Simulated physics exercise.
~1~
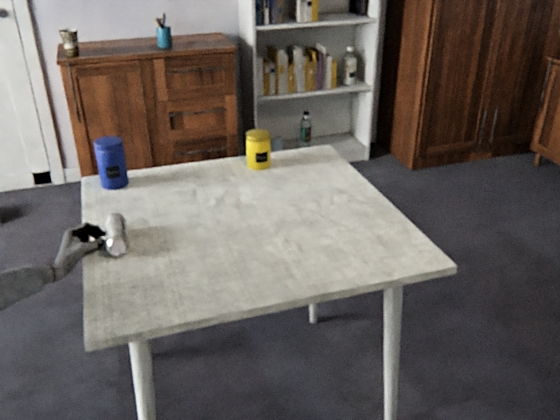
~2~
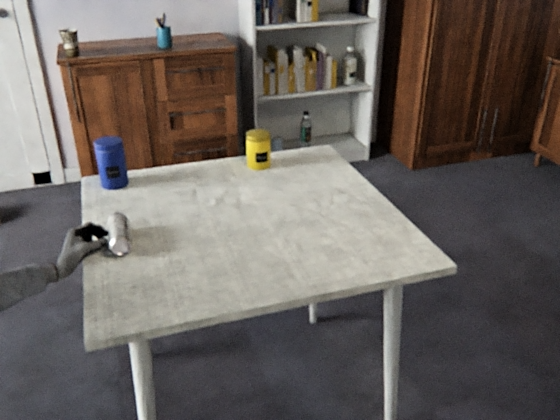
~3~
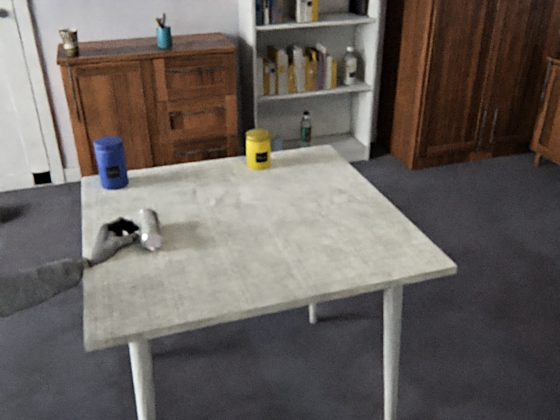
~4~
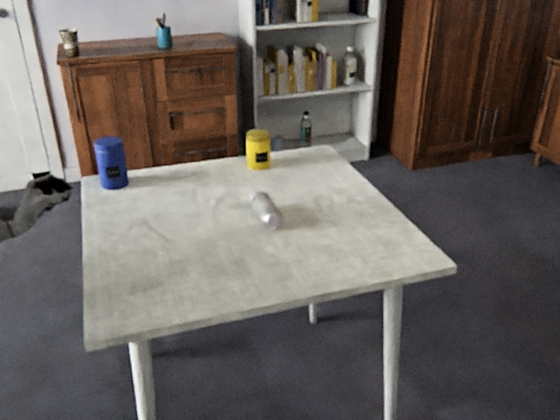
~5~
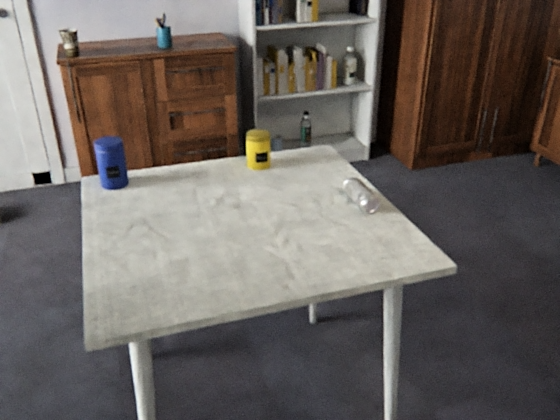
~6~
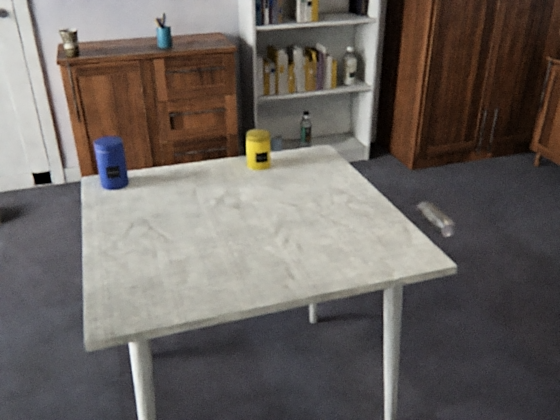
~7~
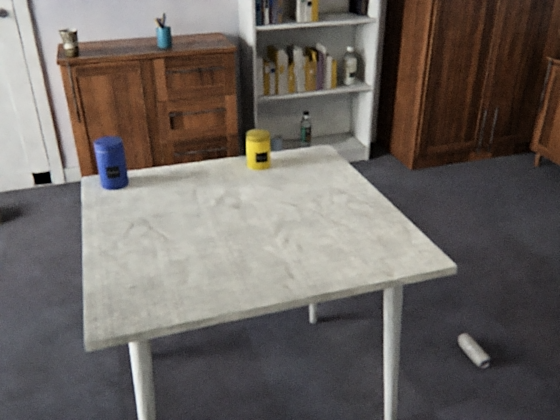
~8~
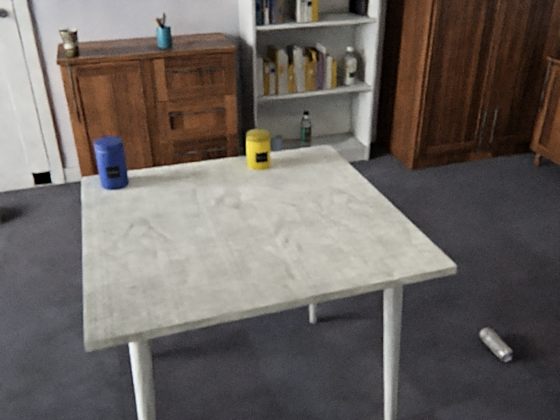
A hand pushes a white can, which rolls right across the table and falls off.
